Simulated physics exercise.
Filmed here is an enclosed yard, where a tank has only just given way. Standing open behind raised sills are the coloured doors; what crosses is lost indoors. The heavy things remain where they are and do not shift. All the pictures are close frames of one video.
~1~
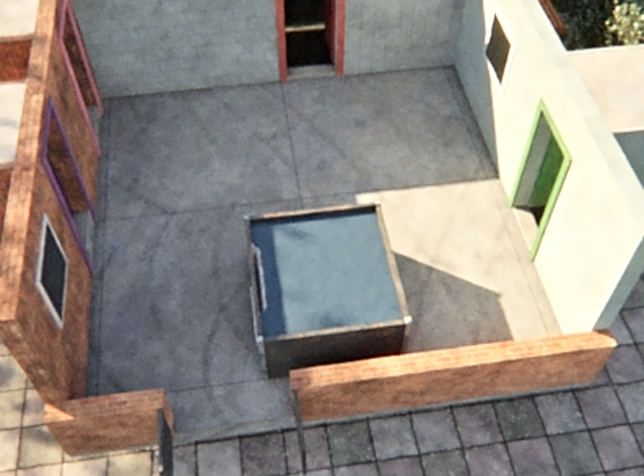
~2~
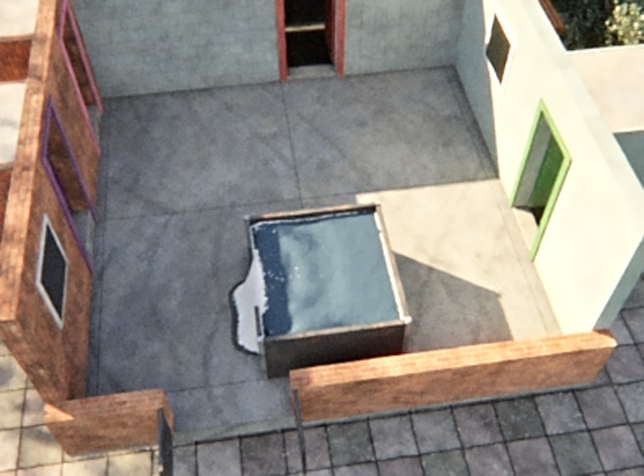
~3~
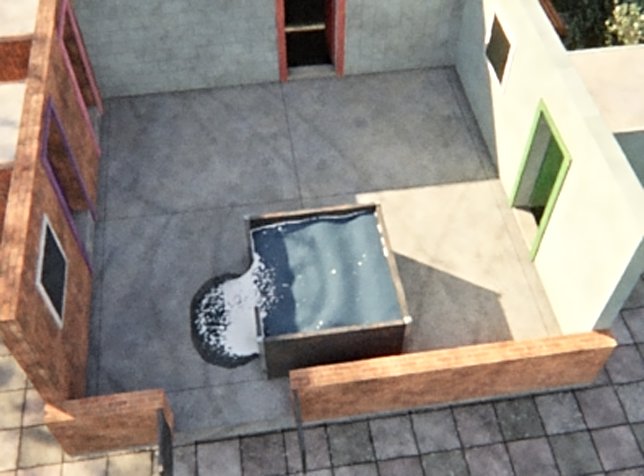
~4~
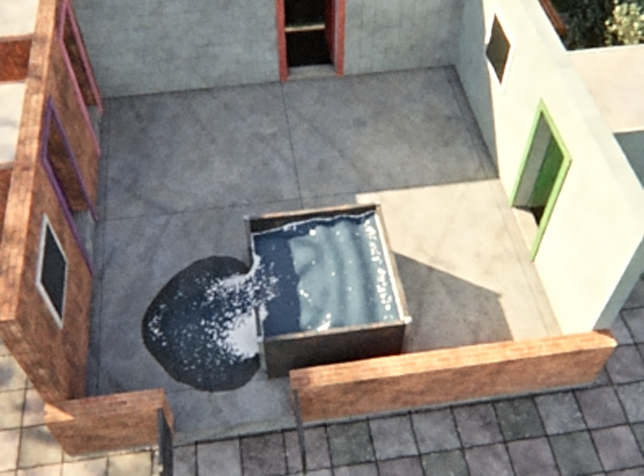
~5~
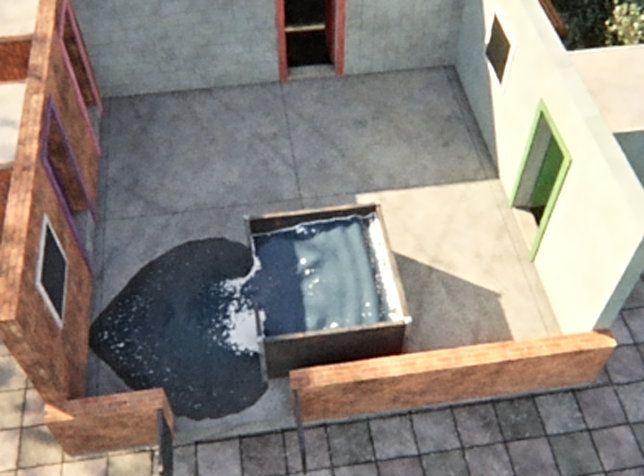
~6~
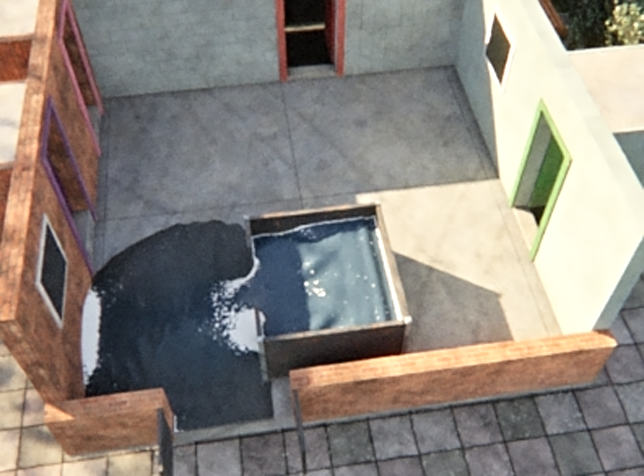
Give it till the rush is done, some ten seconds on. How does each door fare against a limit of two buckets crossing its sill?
The red door stays within the limit. The pink door stays within the limit. The green door stays within the limit. The purple door stays within the limit.
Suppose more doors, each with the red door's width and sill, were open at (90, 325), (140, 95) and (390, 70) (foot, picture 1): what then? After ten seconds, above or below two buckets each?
Door by door: Ends up above, ends up above, ends up below.
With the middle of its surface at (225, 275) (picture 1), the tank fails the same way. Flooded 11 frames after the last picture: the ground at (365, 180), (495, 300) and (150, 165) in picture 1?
Spared, spared, hit.
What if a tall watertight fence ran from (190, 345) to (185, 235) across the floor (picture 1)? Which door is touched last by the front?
My answer is the door marked green.
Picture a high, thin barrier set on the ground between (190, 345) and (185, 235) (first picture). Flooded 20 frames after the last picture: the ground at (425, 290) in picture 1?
That spot would be high and dry.
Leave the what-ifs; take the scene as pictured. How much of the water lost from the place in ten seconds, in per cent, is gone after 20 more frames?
Near 35 in a hundred.
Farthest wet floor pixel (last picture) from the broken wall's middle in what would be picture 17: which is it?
Best guess: Near (103, 98).
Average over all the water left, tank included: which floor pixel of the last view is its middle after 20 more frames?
Near (215, 266).
A moment on, water covers 20 % of the floor; the red door not reached, the pink door not reached, the green door not reached, the purple door wet at the sill, nothing in.
Next, water covers 25 % of the floor; the red door not reached, the pink door wet at the sill, nothing in, the green door not reached, the purple door wet at the sill, nothing in.
Then, water covers 45 % of the floor; the red door wet at the sill, nothing in, the pink door wet at the sill, nothing in, the green door not reached, the purple door wet at the sill, nothing in.
Later, water covers 70 % of the floor; the red door wet at the sill, nothing in, the pink door wet at the sill, nothing in, the green door not reached, the purple door wet at the sill, nothing in.
In the end, water covers 95 % of the floor; the red door wet at the sill, nothing in, the pink door wet at the sill, nothing in, the green door under two buckets in, the purple door wet at the sill, nothing in.
